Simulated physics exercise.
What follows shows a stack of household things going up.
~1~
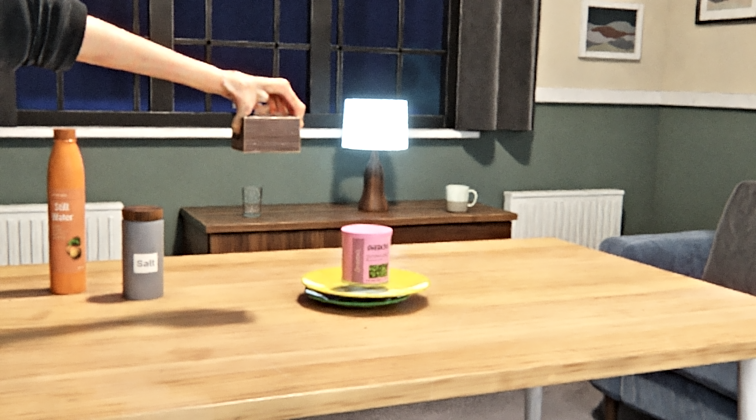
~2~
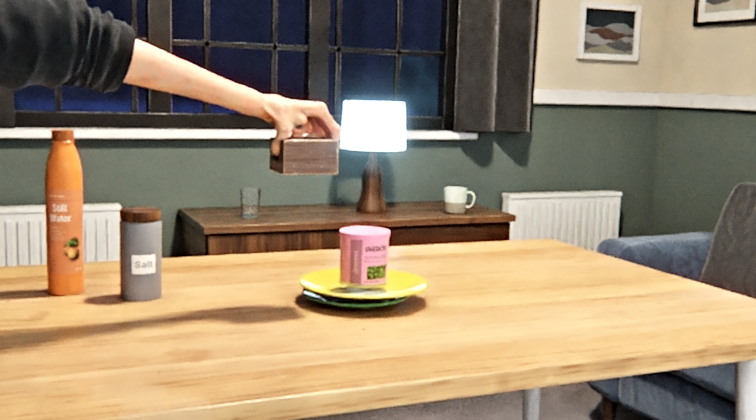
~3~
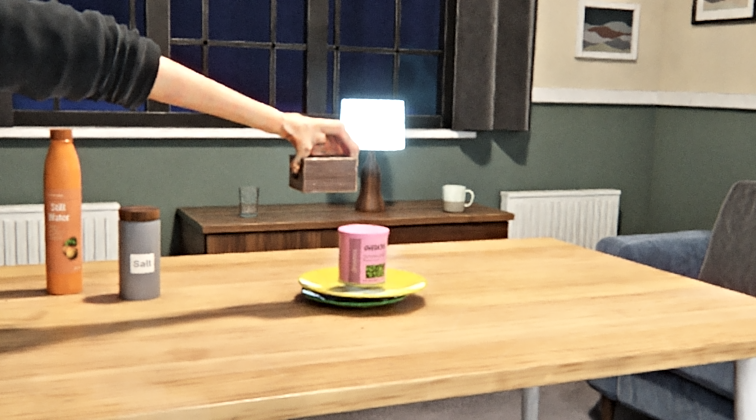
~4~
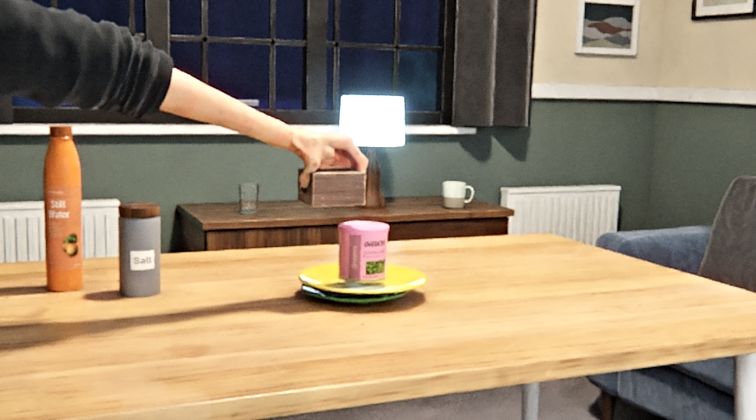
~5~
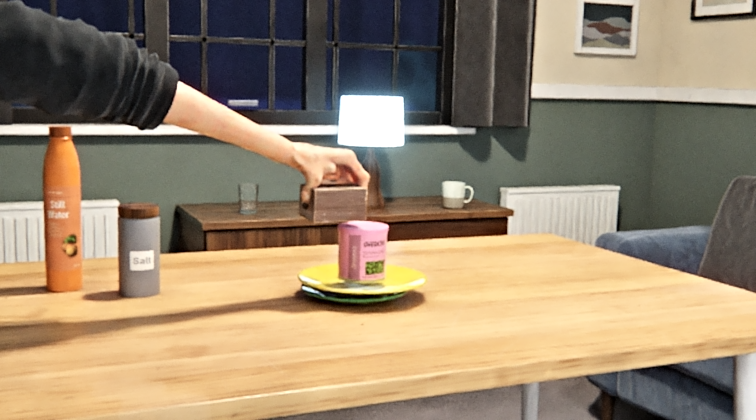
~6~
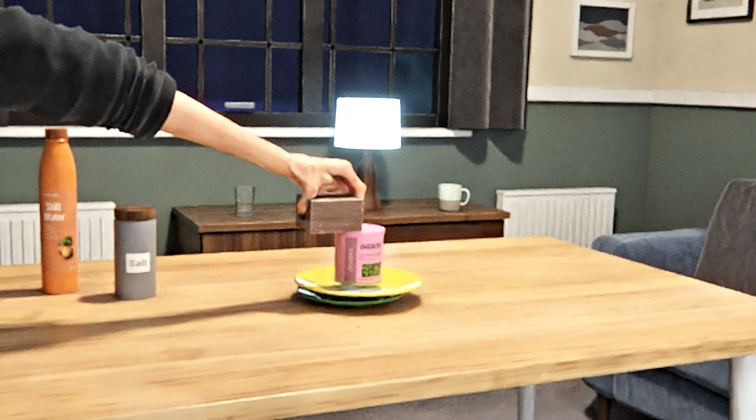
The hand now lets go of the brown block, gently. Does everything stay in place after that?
Basically the pile is insecure.
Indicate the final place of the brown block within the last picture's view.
End position: Approximately (312, 257).
Then, 0.36 s on from there, brown block now fallen.
Then, 0.72 s on from there, nothing new.
In the end, fallen, brown block; the other 5 unmoved. At the end, from the last picture's camera, brown block near (312, 257). The pile comes apart.
